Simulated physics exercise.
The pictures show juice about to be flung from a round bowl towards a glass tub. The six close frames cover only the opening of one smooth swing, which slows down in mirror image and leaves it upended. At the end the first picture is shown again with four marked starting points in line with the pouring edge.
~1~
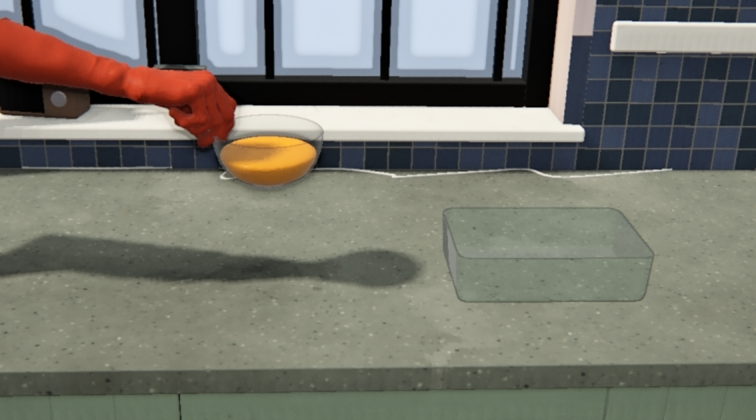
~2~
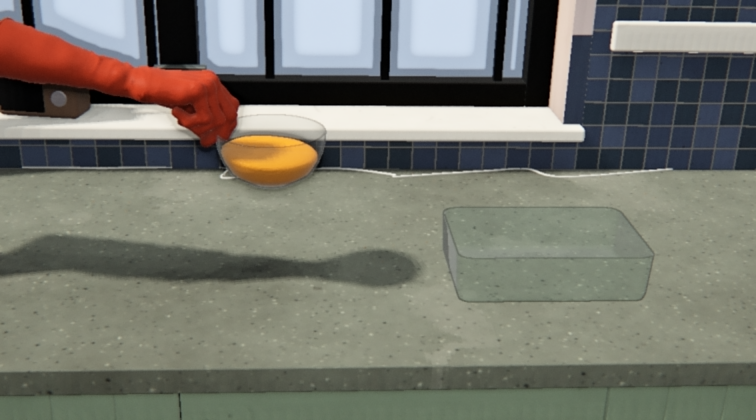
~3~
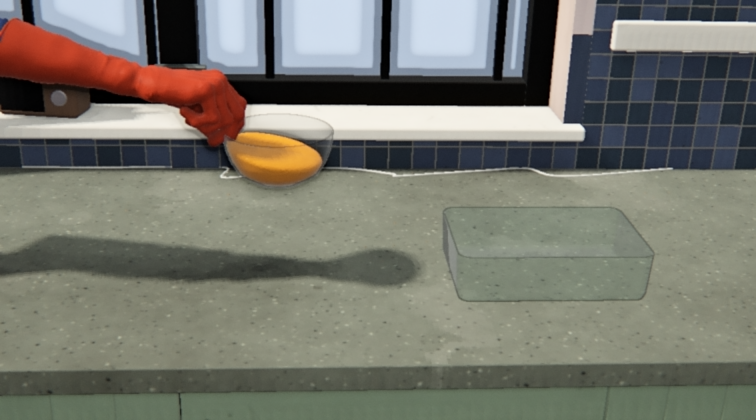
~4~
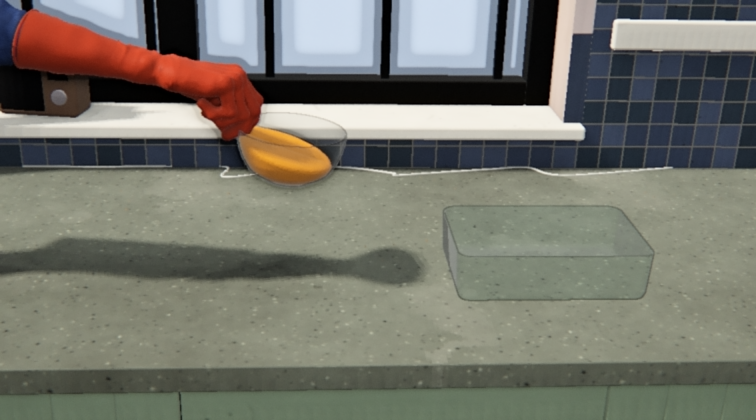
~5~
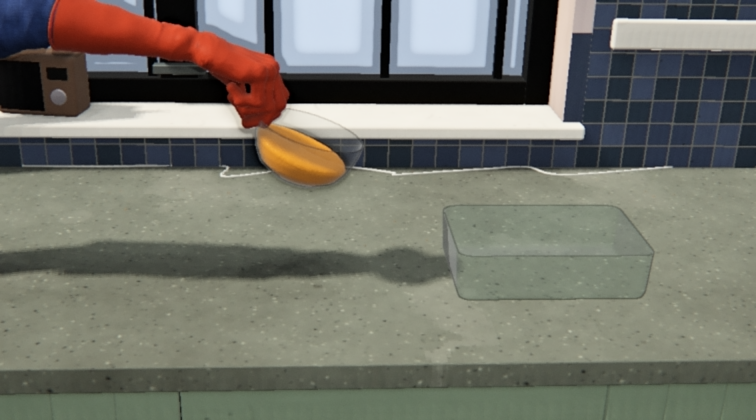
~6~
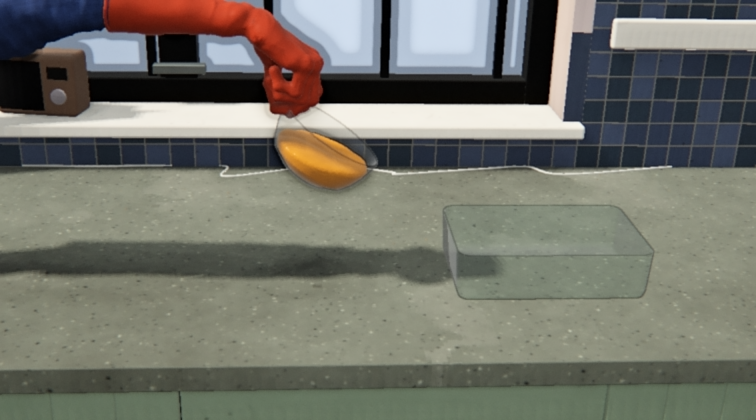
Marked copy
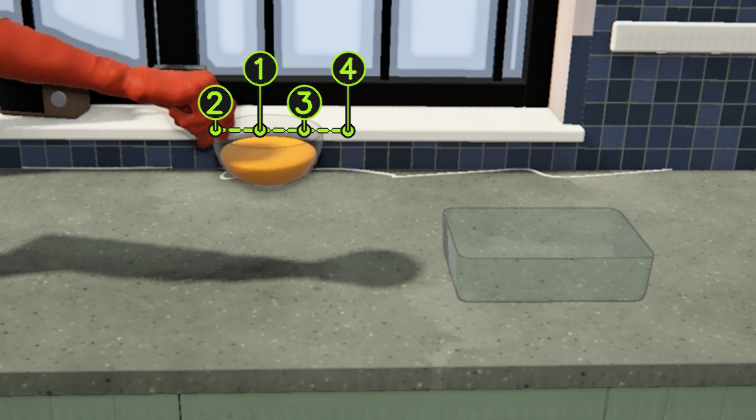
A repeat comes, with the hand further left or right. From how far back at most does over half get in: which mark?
Use place 4.
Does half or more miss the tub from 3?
Yes, that goes wrong.
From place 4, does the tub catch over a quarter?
Yes, clearly.
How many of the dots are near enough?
One of them.
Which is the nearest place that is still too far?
The answer is 3.
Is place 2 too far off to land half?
Yes, that goes wrong.
On the marked copy, 1 at (260, 130); 2 at (215, 130); 3 at (304, 130); 4 at (348, 130).
With 1, about 0 % lands in the tub, 100 % falls short.
With 2, about 0 % lands in the tub, 100 % falls short.
With 3, about 10 % lands in the tub, 86 % falls short and 3 % goes beside or beyond.
With 4, about 75 % lands in the tub, 15 % falls short and 10 % goes beside or beyond.
